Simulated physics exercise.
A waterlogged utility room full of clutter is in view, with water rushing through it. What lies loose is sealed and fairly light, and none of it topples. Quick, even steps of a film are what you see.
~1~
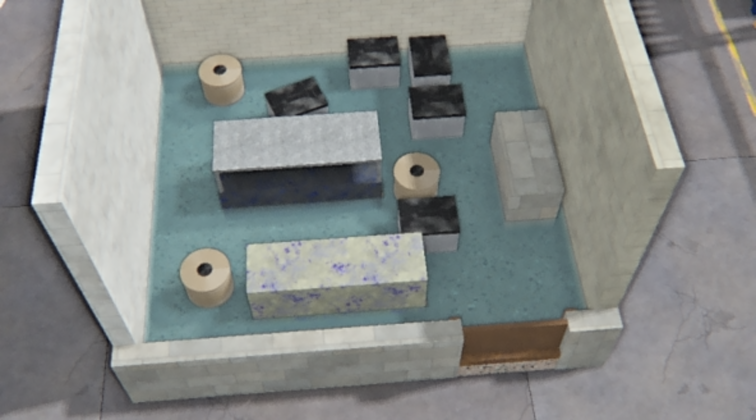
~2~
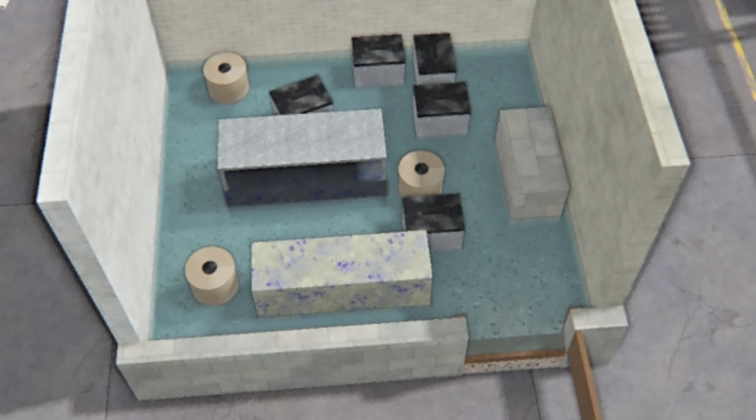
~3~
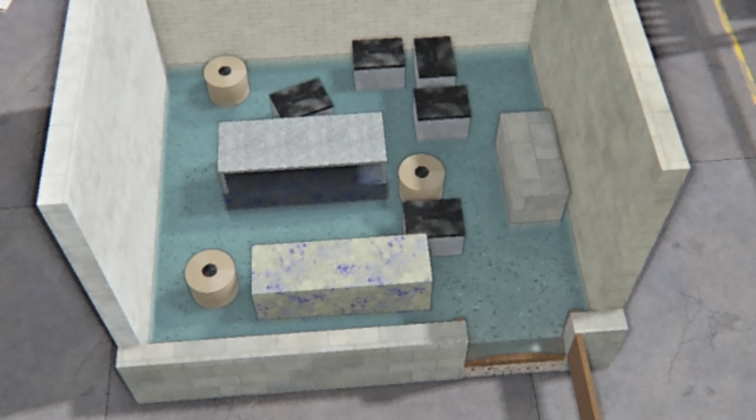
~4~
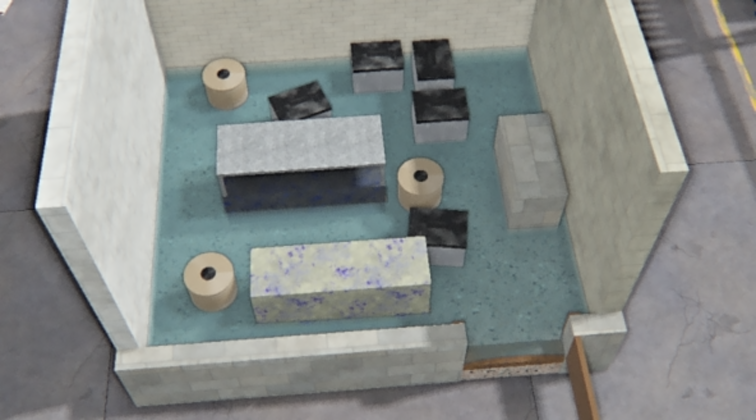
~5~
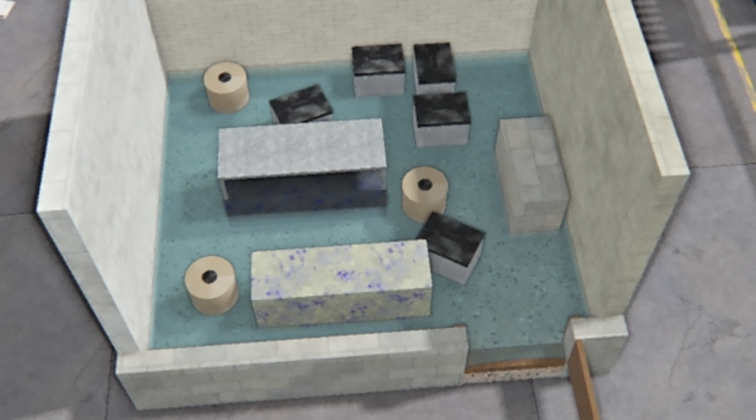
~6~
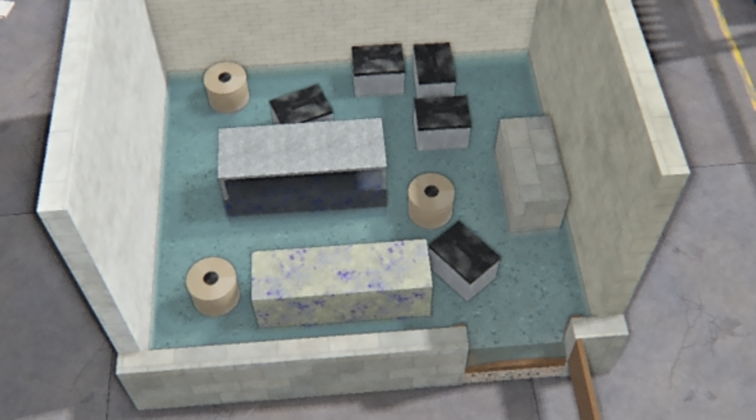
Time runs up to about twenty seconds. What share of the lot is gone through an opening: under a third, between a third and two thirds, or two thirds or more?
Between a third and two thirds.
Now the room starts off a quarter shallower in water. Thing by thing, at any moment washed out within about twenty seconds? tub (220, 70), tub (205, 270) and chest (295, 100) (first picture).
In turn: Still in, inside, stays.
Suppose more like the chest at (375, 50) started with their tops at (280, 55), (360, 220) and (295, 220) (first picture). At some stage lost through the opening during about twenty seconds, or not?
Copy by copy, in the order given: Not carried off, swept away, swept away.
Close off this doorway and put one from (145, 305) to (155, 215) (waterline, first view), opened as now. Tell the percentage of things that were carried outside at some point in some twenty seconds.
I reckon close to 40 per cent.
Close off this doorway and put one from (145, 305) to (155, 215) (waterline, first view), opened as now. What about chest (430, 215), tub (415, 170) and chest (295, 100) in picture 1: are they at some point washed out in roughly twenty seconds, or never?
Escapes, escapes, remains.
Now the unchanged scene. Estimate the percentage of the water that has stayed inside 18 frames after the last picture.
I'd estimate some 66 percent of the water stays.
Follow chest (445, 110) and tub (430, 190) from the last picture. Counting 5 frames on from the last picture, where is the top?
I'd say around (460, 158) for the first and around (497, 268) for the second.
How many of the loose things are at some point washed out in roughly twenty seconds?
The number is 4.
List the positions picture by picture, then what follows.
In the first picture, a chest at (429, 215), afloat; a tub at (417, 171), afloat; 0 of 8 have shifted.
In the second picture, a chest at (433, 213), afloat; a tub at (422, 169) floats; 0 of 8 have shifted.
In the third picture, a chest at (434, 217), afloat; a tub at (422, 172), afloat; 0 of 8 have shifted.
In the fourth picture, a chest at (438, 226) floats, close to its start; a tub at (421, 176), afloat; 1 of 8 have shifted.
In the fifth picture, a chest at (450, 238), afloat, close to its start; a tub at (425, 185) floats, close to its start; 2 of 8 have shifted.
In the sixth picture, a chest at (465, 251) floats, a stride from its start; a tub at (432, 192), afloat, close to its start; 2 of 8 have shifted.
A moment on, 1 of 8 are out; 7 afloat.
Next, 3 of 8 are out; 5 afloat.
Later, 3 of 8 are out; 5 afloat.
In the end, 4 of 8 are out; 4 afloat.
